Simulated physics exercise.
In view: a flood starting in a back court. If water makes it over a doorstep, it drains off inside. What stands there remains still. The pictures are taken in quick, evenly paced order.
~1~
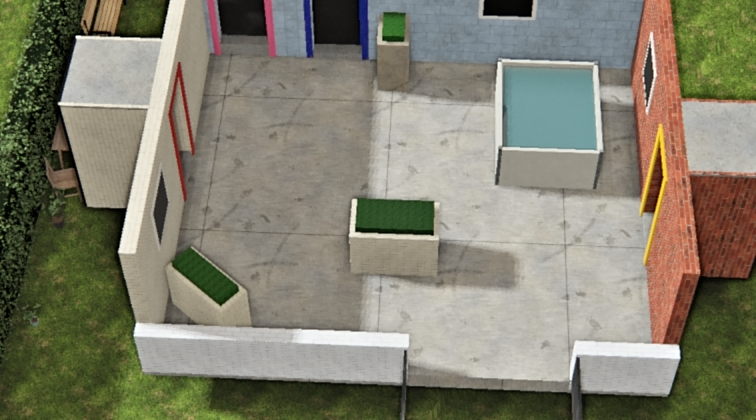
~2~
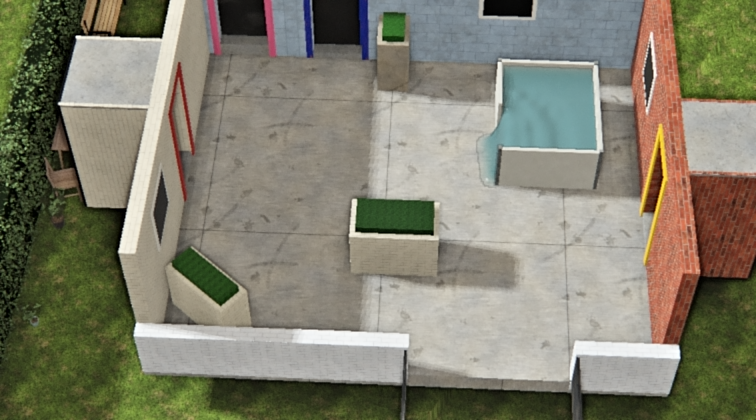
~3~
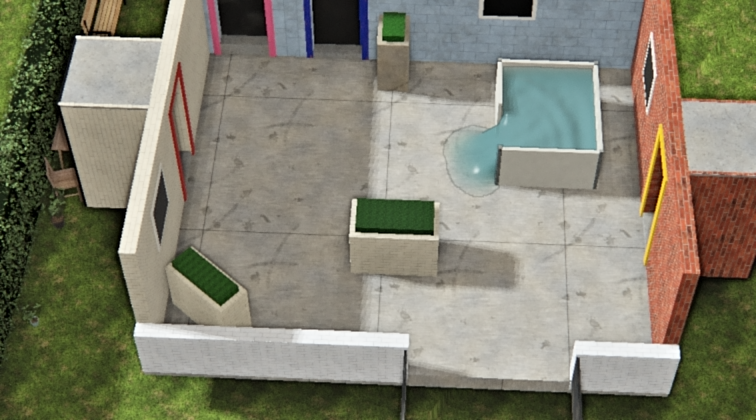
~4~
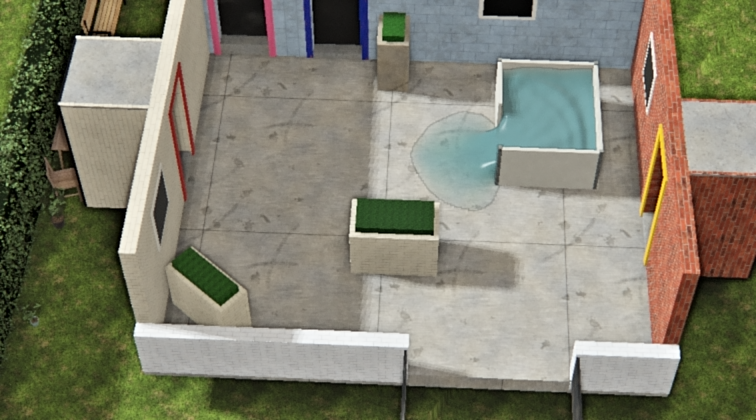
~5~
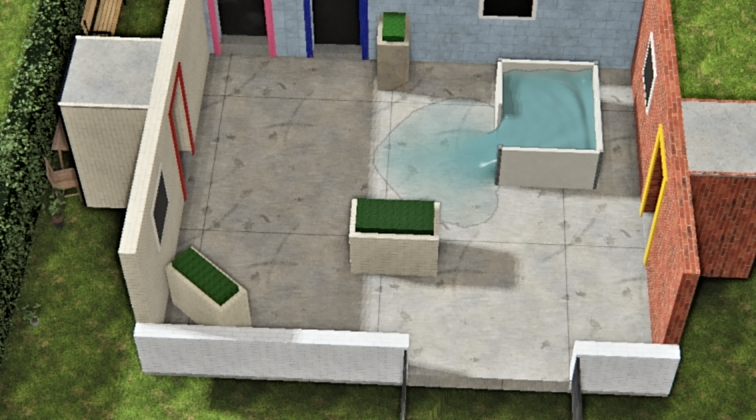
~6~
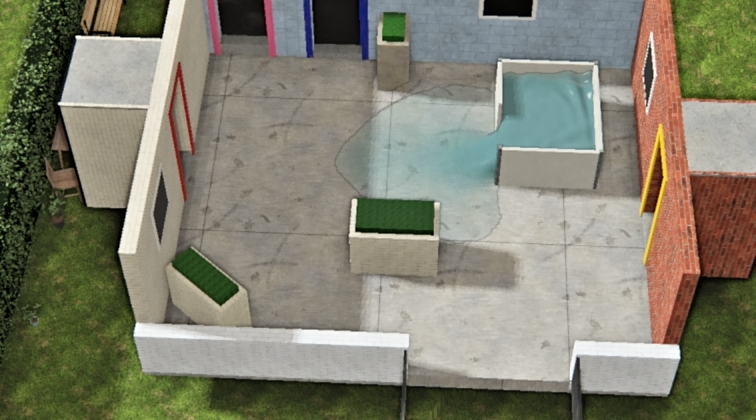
A paved back court, seen from high above with a steady view, lies between a cream wall on the left, a blue-grey wall behind and a red brick wall on the right. Cream planters with green tops stand around it, and a pale tank of blue-green water sits at upper right. The tank's water, still at first, pours out its left side, rippling and spreading leftward and forward behind the central planter.
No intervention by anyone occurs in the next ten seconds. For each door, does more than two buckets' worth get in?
Door by door: The yellow door, no; the blue door, no; the red door, yes; the pink door, no.
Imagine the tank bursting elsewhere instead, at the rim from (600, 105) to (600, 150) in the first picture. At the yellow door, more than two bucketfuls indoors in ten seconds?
The answer: Yellow crosses the line.
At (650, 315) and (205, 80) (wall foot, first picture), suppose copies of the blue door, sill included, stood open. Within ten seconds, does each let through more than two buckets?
Result, in order - first ends up lower; second ends up higher.
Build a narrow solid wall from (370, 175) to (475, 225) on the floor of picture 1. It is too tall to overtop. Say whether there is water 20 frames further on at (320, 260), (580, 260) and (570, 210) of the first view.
Results in sequence: Bone-dry / swamped / swamped.
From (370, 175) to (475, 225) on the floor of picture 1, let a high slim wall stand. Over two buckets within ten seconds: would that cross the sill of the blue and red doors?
With that in place the blue door receives a larger amount and the red door receives a smaller amount.
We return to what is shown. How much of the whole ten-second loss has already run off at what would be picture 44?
Roughly 55 percent of it.
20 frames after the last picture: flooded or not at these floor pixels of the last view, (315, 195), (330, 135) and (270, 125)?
Result, as listed: Wetted / wetted / wetted.
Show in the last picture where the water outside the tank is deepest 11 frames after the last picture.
Near (179, 238).
A moment on, water covers 35 % of the floor; the yellow door not reached, the blue door not reached, the red door not reached, the pink door not reached.
Next, water covers 50 % of the floor; the yellow door not reached, the blue door wet at the sill, nothing in, the red door under two buckets in, the pink door wet at the sill, nothing in.
Then, water covers 55 % of the floor; the yellow door not reached, the blue door wet at the sill, nothing in, the red door over two buckets in, the pink door wet at the sill, nothing in.
Later, water covers 65 % of the floor; the yellow door not reached, the blue door wet at the sill, nothing in, the red door over two buckets in, the pink door wet at the sill, nothing in.
In the end, water covers 90 % of the floor; the yellow door wet at the sill, nothing in, the blue door wet at the sill, nothing in, the red door over two buckets in, the pink door wet at the sill, nothing in.
